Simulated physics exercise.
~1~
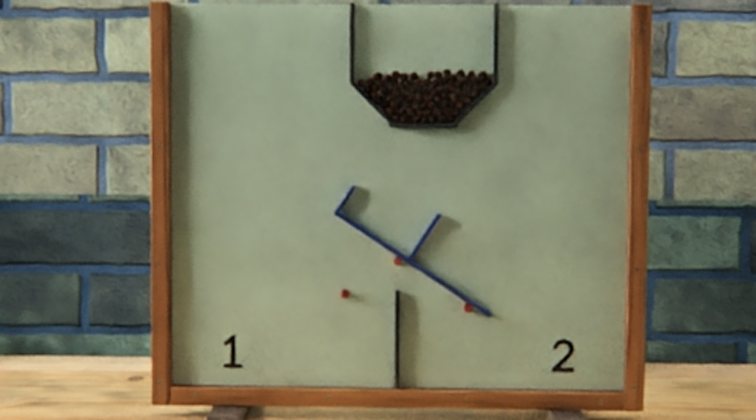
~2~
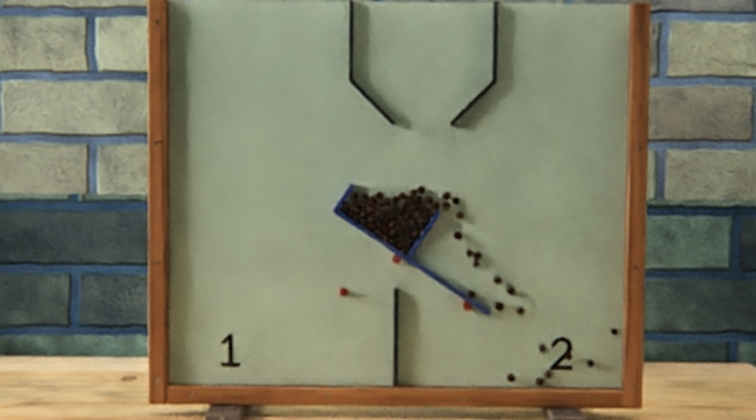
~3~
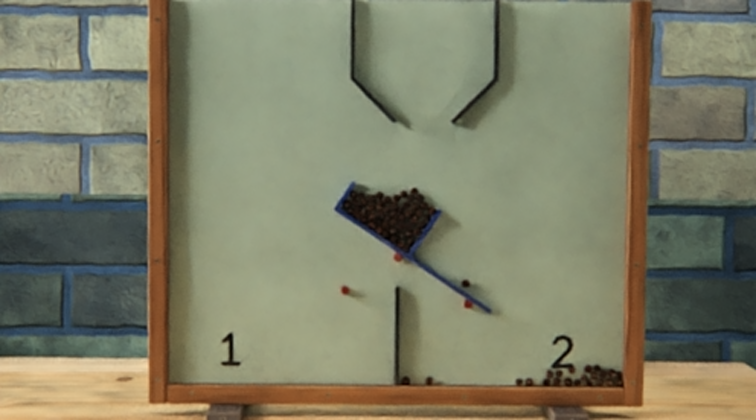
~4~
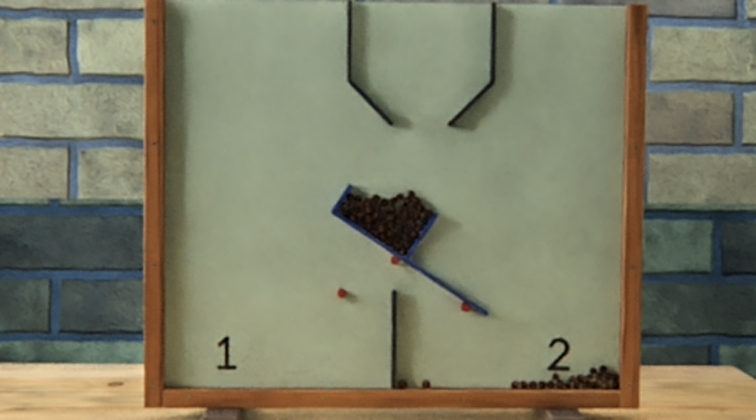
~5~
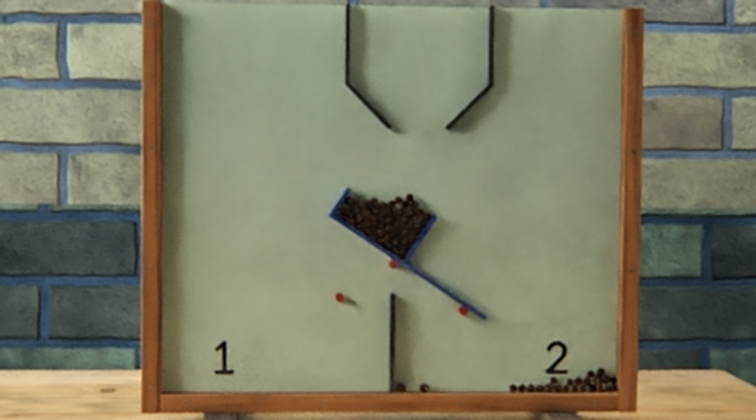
At first, dark beads fill a closed hopper above a blue tray that slopes down to the right, with two numbered bins below. The hopper opens and the beads drop into the walled pocket on the tray's upper left part, heaping up inside it. Some spill over the pocket's right wall and tumble past the lower end into the right bin. The spilling dies away, leaving a low pile mostly against the right side. Finally, the tray still slopes down to the right, holding most of the beads, while the left bin stays empty.
